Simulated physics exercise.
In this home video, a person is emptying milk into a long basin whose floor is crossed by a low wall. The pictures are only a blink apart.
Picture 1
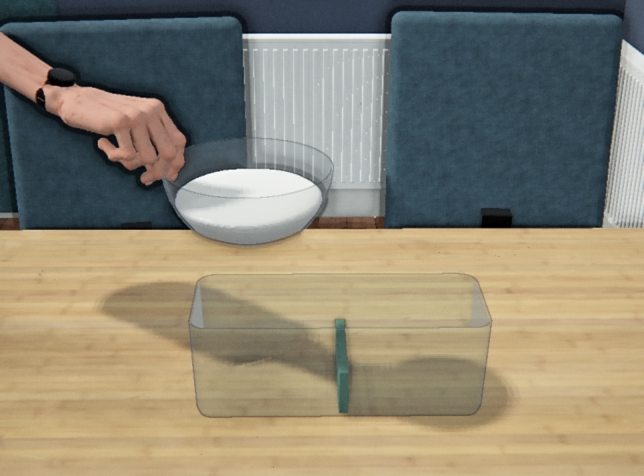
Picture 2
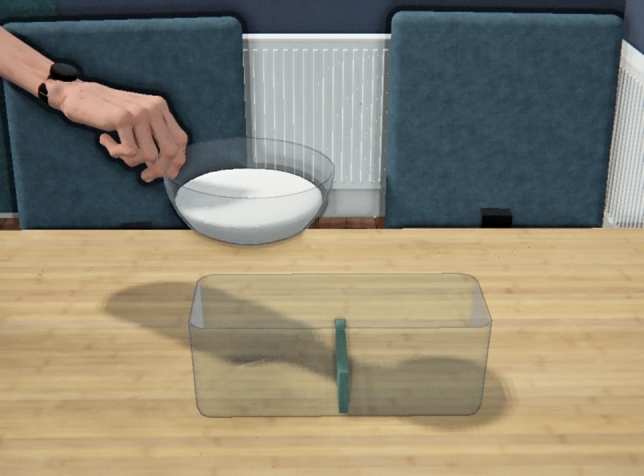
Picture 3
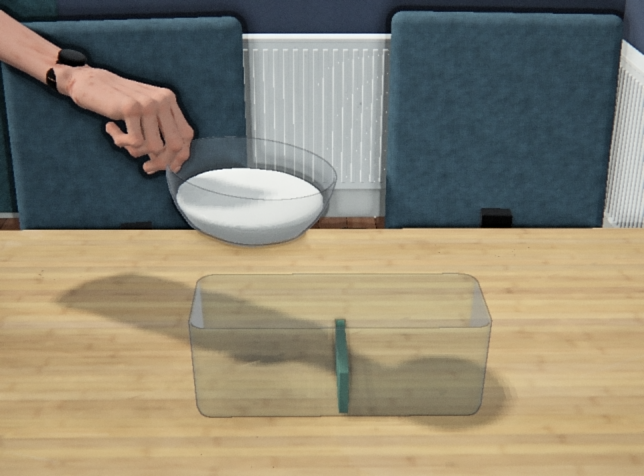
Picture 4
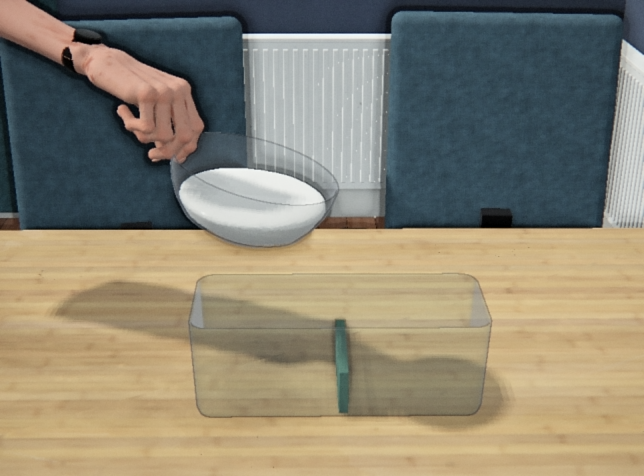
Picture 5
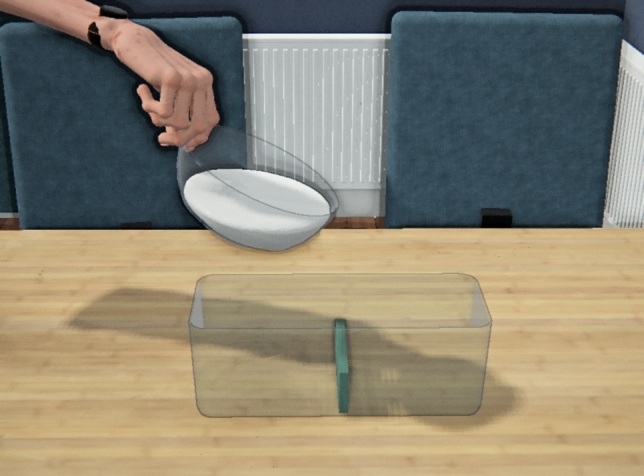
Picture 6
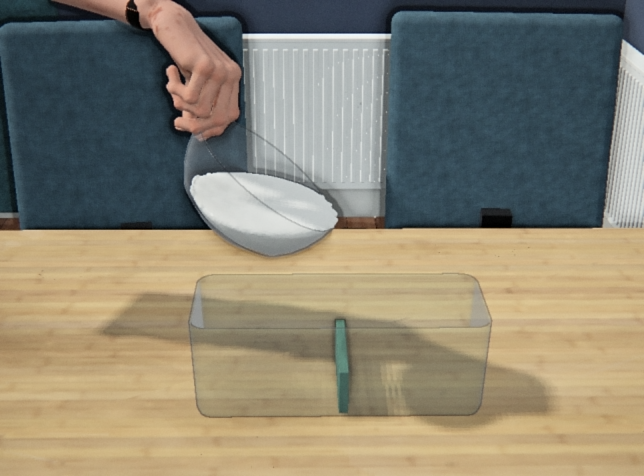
The clip shows a hand holding a clear bowl of white milk above a long, transparent basin with a low green wall across its floor; the hand rises and moves right, tilting the bowl steadily down toward the right.
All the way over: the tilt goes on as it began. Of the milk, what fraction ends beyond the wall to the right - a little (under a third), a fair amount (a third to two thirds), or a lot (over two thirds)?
A fair amount, a third to two thirds.
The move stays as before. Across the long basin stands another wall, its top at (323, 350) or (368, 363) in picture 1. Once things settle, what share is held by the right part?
In order, near 70 and 35 in a hundred.
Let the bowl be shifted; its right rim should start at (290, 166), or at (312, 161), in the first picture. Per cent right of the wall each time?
Close to 10 in a hundred, and close to 35 in a hundred.
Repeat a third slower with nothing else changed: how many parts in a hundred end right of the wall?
I'd say close to 65 per cent.
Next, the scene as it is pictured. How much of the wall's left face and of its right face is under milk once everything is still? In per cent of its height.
Left 20 per cent, right 30.
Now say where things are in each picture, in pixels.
In the first frame, it leans 0°; its right rim is at (333, 167); the milk meets the walls at (176, 193) and (323, 193); the long basin's rim runs from (194, 302) to (484, 301); the wall's top is at (342, 346).
In the second frame, it leans 2°; its right rim is at (333, 170); the milk meets the walls at (176, 192) and (323, 194).
In the third frame, it leans 7°; its right rim is at (336, 177); the milk meets the walls at (177, 189) and (324, 197).
In the fourth frame, it leans 15°; its right rim is at (338, 189); the milk meets the walls at (179, 185) and (326, 201).
In the fifth frame, it leans 26°; its right rim is at (338, 204); the milk meets the walls at (184, 184) and (331, 206).
In the sixth frame, it leans 38°; its right rim is at (333, 222); the milk meets the walls at (192, 183) and (328, 209); 1 per cent is over the edge.
A moment on, the bowl is tipped right over and 2 per cent is still to pour, 26 is left of the wall and 52 right of it.
Next, the bowl is tipped right over and 0 per cent is still to pour, 36 is left of the wall and 47 right of it.
Then the bowl is tipped right over and 1 per cent is still to pour, 38 is left of the wall and 53 right of it.
Later the bowl is tipped right over and 0 per cent is still to pour, 40 is left of the wall and 54 right of it.
Finally, 40 per cent lies left of the wall, 54 right of it and 6 outside.
